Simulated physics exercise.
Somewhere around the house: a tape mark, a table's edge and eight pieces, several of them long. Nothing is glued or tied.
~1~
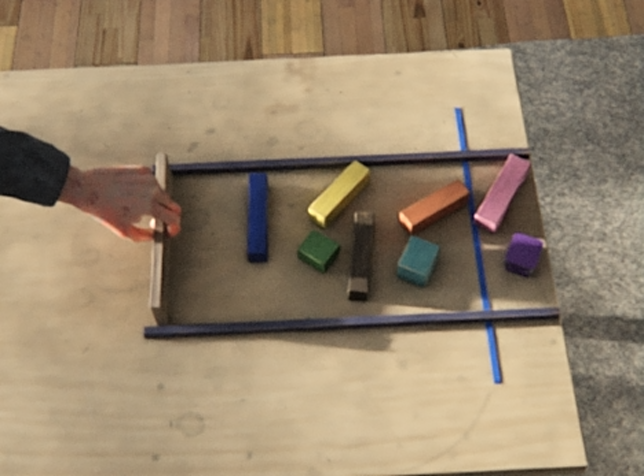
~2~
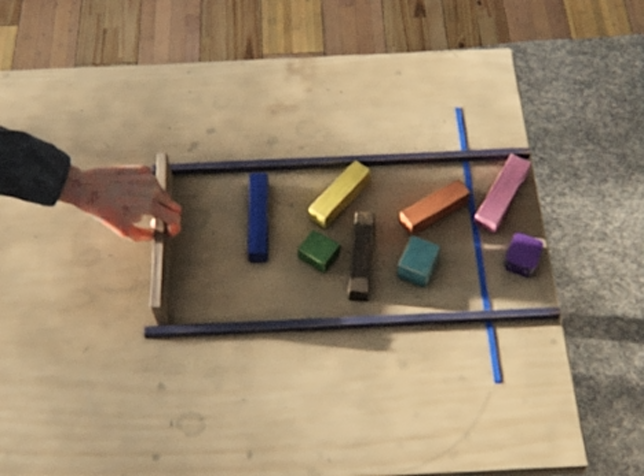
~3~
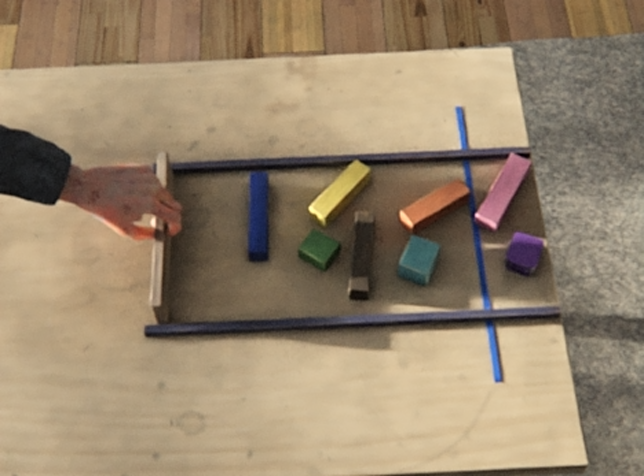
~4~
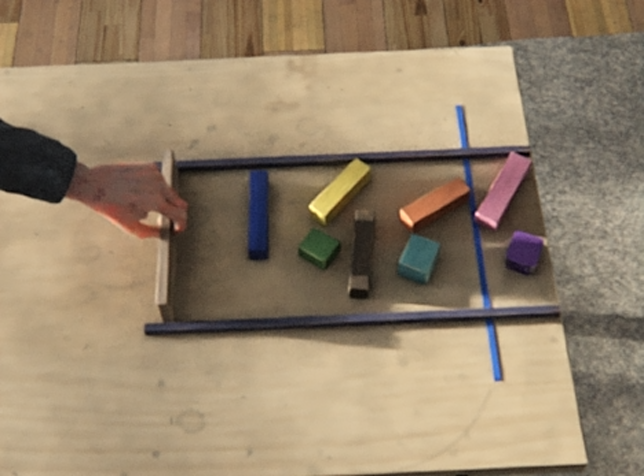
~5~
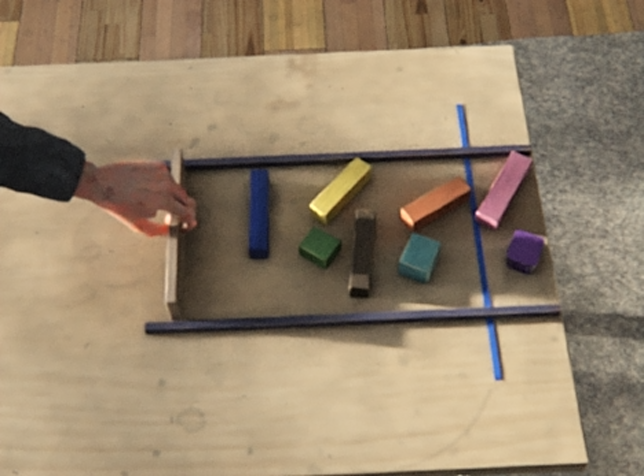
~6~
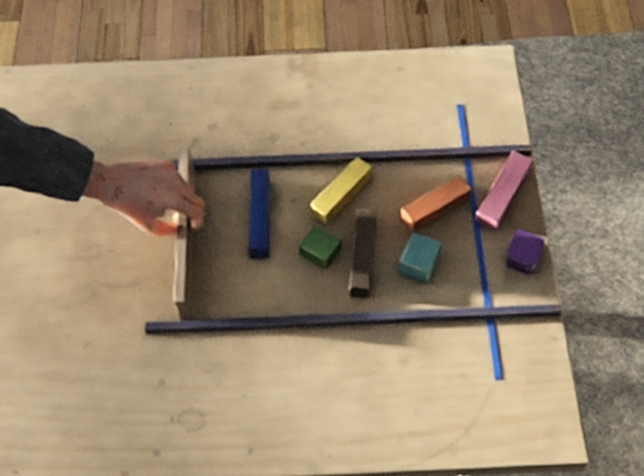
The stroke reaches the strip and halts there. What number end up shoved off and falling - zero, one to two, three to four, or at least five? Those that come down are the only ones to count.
The board is going to sweep off no more than two, but at least one.
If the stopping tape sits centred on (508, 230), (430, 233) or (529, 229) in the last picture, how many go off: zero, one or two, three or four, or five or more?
In order of the places: 5 or more; zero; more than four.
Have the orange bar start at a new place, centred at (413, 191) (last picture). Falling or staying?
In the end it hangs on.
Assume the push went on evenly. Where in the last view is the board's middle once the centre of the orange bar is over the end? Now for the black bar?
When the orange bar crosses, the middle is near (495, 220); when the black bar crosses, near (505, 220).
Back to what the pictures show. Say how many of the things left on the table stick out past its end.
I count 3 overhanging.
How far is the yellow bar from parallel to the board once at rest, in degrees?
It comes to around 0 degrees.
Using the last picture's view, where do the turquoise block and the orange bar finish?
First object about (547, 280); second object about (521, 189).
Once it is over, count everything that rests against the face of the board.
2.
A little later, none off yet; purple case at rest near (524, 253); pink bar at rest near (504, 190); orange bar at rest near (436, 204).
Next, none off yet; purple case at rest near (524, 253); pink bar at rest near (504, 190); orange bar shifted a little near (462, 197).
Later still, none off yet; purple case shifted a little near (536, 259); pink bar moving near (514, 192); orange bar shifted about its own width near (487, 194).
When it is over, the number that fall off is one or two; down, purple case.
